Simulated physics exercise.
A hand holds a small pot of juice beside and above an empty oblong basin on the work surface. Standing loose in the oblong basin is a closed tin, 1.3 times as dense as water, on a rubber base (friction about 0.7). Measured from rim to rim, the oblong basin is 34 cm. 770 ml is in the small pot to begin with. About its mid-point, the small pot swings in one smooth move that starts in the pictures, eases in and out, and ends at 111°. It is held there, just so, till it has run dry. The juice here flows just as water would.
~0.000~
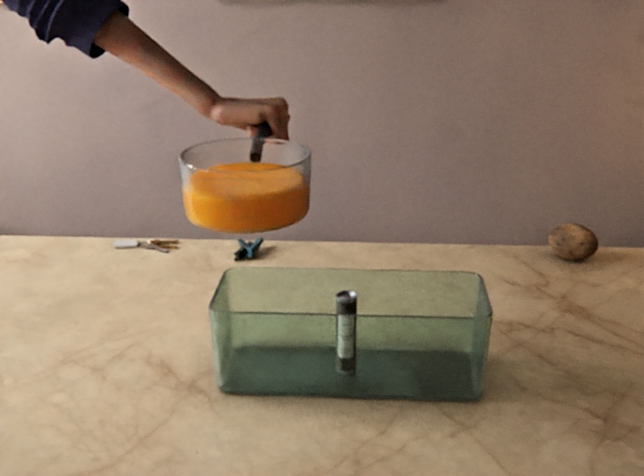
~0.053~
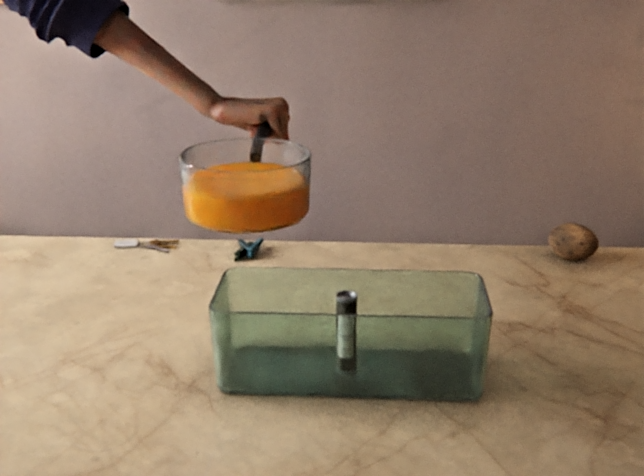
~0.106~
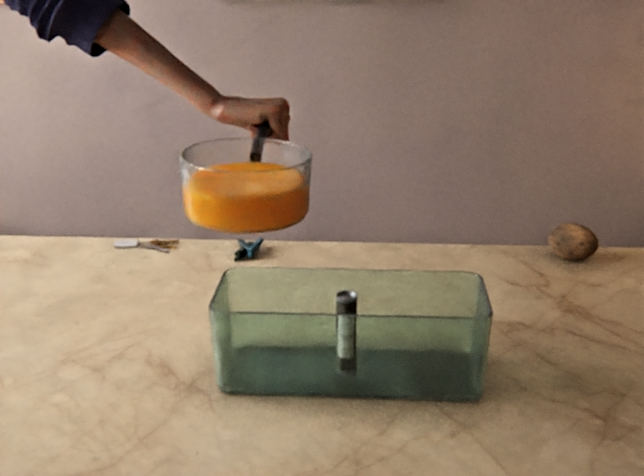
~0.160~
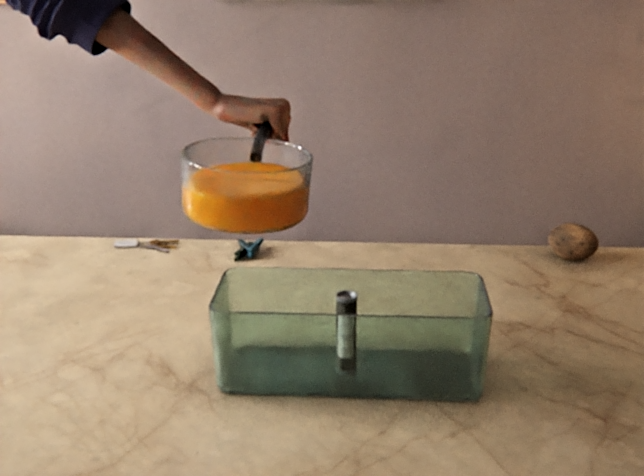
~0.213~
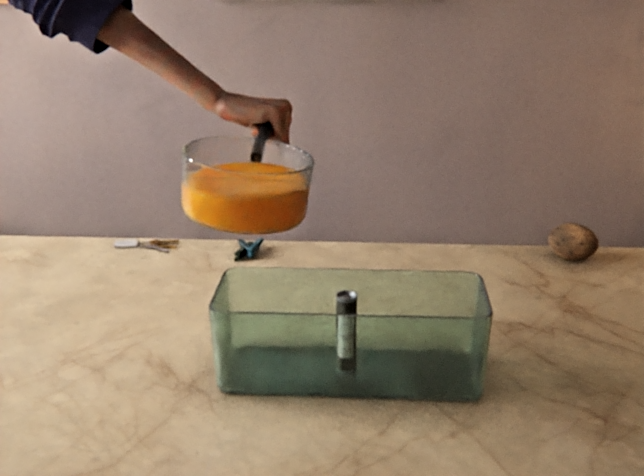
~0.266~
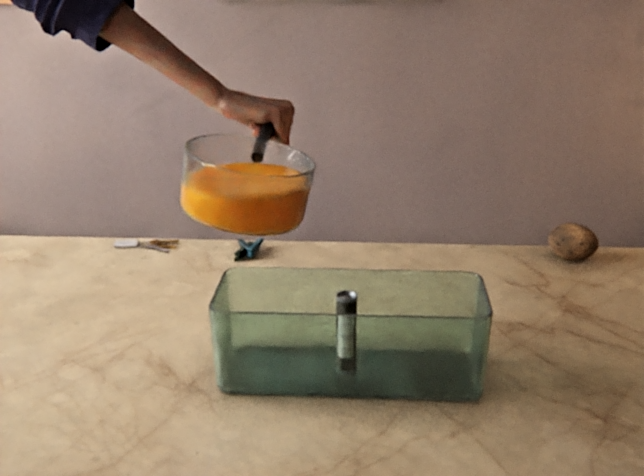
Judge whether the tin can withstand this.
Upright.
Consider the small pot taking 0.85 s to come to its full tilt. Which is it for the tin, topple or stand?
Then the tin does not tip.
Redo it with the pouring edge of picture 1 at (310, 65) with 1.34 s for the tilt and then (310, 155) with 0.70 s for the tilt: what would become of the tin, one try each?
Run one: It does not tip. Run two: It tumbles.
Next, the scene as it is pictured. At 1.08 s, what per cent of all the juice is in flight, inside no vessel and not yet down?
I'd put it at about 10 per cent of the liquid.
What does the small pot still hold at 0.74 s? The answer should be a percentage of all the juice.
About 64 per cent.
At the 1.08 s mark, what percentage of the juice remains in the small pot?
Close to 10 percent of the whole amount.
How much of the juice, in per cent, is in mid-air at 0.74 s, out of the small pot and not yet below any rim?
Share: Roughly 28 per cent.
Then, 0.74 s in, the tilt is 64° and 64 per cent is still to pour; the tin stands where it began.
Then, 1.08 s in, the tilt is 101° and 11 per cent is still to pour; the tin stands where it began.
Then, 1.45 s in, the tilt is 111° and 0 per cent is still to pour; the tin stands where it began.
Then, 1.84 s in, the tilt is 111° and 0 per cent is still to pour; the tin stands where it began.
Finally, the tin stands where it began.
